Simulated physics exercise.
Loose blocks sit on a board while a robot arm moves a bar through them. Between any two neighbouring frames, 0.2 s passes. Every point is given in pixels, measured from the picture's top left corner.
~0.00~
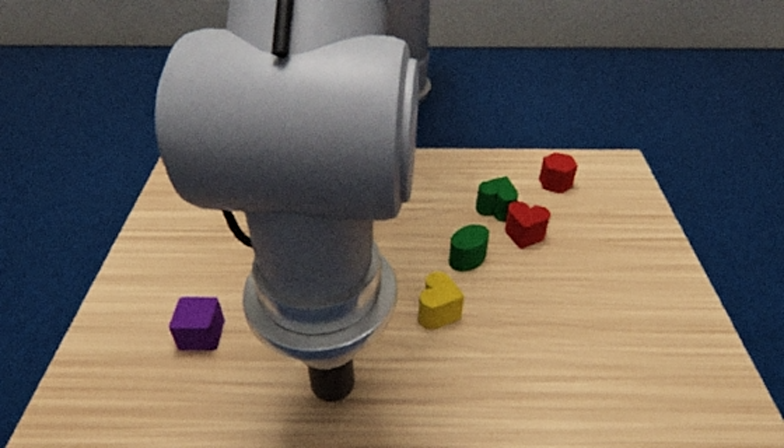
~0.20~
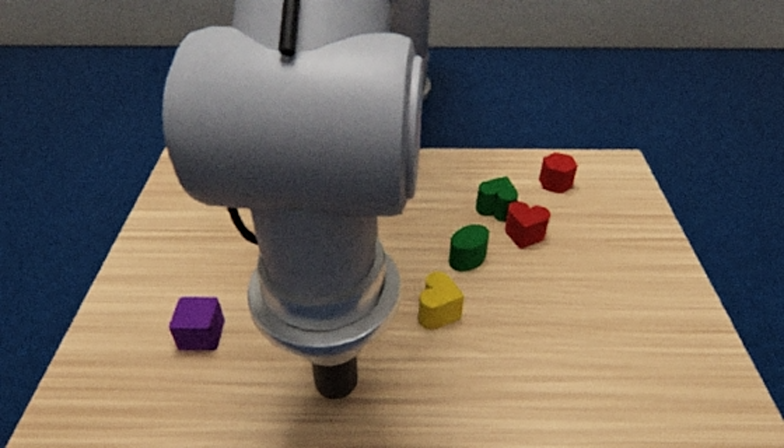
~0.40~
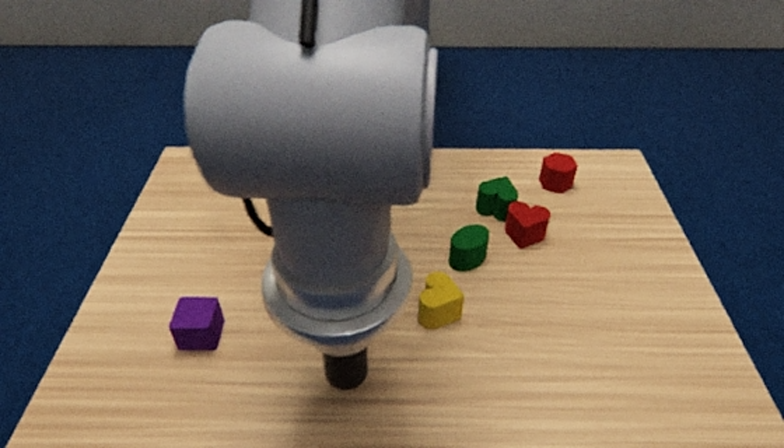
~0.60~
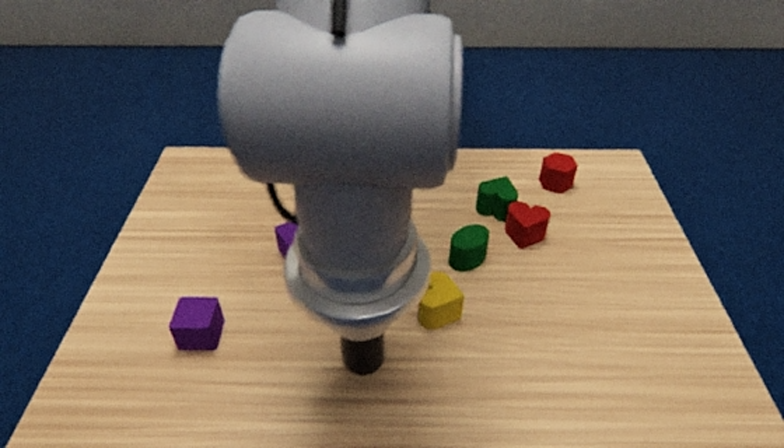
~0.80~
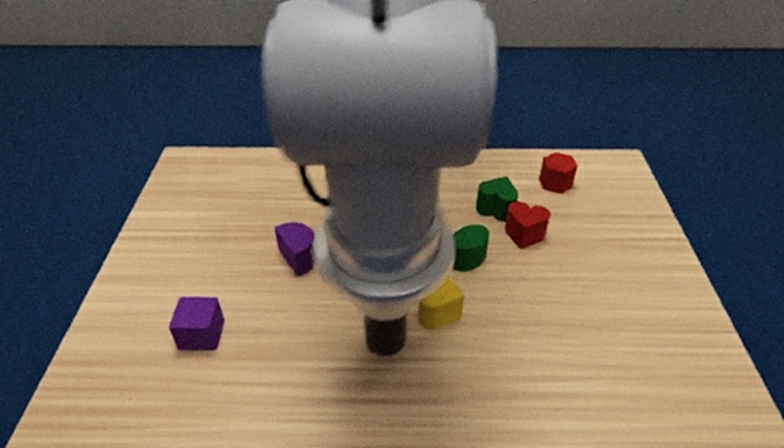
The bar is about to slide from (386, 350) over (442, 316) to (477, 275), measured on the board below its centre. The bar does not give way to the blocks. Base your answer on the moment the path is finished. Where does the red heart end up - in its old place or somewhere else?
At the end of the path, it will still be in place.
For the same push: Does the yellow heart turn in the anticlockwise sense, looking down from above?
In short: Yes.
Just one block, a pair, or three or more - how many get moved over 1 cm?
Answer: 2.
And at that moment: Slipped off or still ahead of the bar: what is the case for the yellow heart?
At the end of the path, the bar is still pushing the yellow heart ahead of it.
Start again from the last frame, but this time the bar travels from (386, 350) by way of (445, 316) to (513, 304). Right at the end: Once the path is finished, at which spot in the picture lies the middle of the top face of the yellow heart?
I'd say the yellow heart ends with its top centre at (488, 257).
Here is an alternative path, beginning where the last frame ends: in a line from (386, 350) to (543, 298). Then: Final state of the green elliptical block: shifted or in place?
At the end of the path, it will still be in place.
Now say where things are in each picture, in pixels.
The first picture shows tip of the bar (333, 383), middles of tops, yellow heart (440, 289), green elliptical block (470, 236), red heart (529, 213).
The second picture shows bar (336, 380), nothing pushed.
The third picture shows bar (347, 372), nothing pushed.
The fourth picture shows bar (363, 358), nothing pushed.
The fifth picture shows bar (386, 339), yellow heart (440, 289), green elliptical block (470, 236), red heart (529, 213).
What follows on the original path. One third of the way, bar (425, 316); yellow heart (454, 279).
Two thirds of the way, bar (459, 292); yellow heart (472, 253), turned 45° anticlockwise; green elliptical block (471, 228), turned 20° clockwise.
At the end, bar (479, 264); yellow heart (483, 230), turned 95° anticlockwise; green elliptical block (465, 212); red heart unmoved.
